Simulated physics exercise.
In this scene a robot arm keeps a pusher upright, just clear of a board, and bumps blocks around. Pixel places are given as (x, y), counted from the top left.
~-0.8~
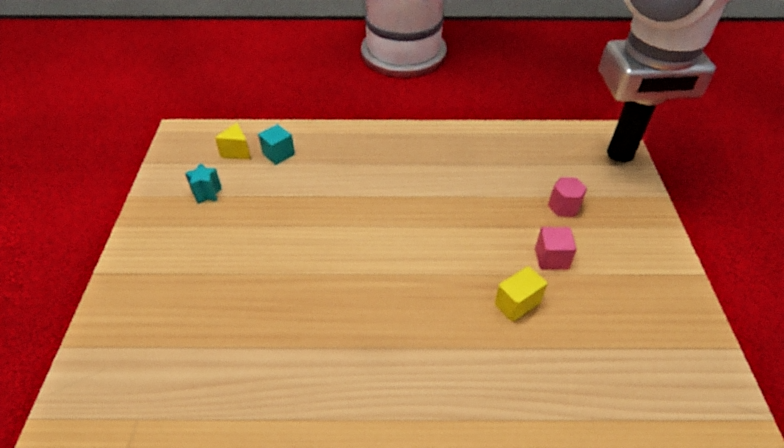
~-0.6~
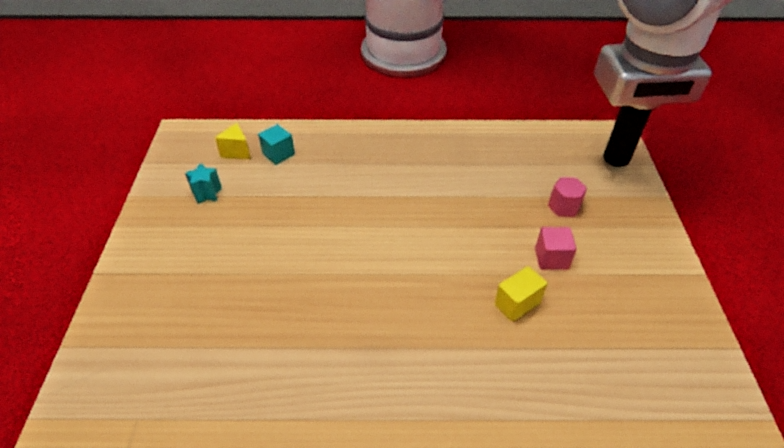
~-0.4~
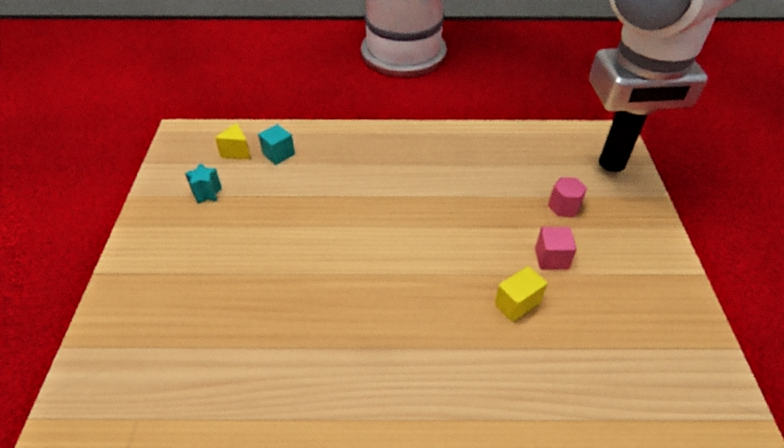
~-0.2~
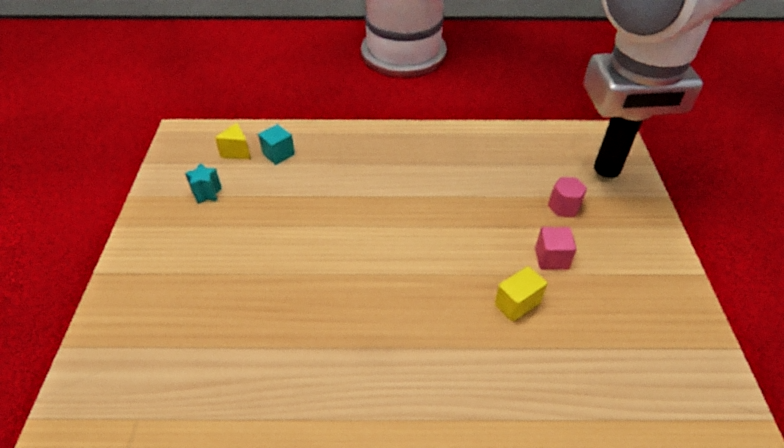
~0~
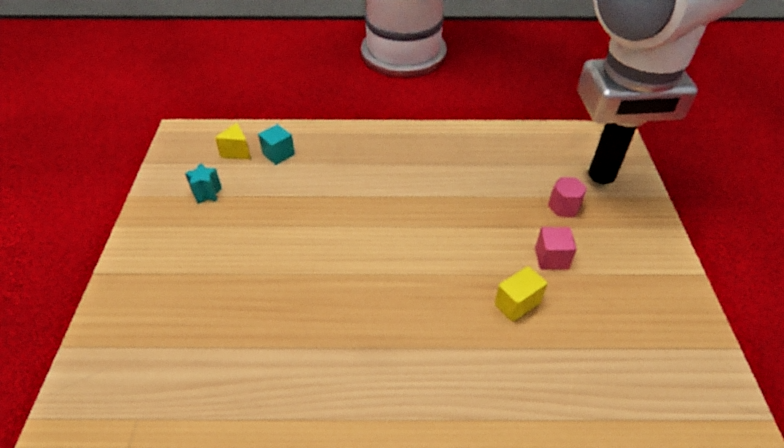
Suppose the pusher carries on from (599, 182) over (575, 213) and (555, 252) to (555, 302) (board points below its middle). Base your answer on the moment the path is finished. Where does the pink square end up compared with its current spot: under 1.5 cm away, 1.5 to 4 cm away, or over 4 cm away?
Distance: More than 4 cm.
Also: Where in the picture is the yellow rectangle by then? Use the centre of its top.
It ends at (497, 304).
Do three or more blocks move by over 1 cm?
Yes, it checks out.
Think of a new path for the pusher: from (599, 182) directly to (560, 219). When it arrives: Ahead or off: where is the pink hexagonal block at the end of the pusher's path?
It stays on the pusher's front.
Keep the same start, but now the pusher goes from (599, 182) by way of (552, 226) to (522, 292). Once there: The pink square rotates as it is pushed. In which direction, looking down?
The twist is anticlockwise.
On the path given first. One third of the way, pusher at (577, 208); pink hexagonal block at (552, 196), turned 30° clockwise.
Two thirds of the way, pusher at (557, 245); pink square at (551, 253), turned 25° clockwise; pink hexagonal block at (541, 198), turned 55° clockwise.
At the end, pusher at (557, 296); yellow rectangle at (497, 304), turned 20° clockwise; pink square at (535, 298), turned 75° clockwise; pink hexagonal block at (541, 198), turned 55° clockwise.
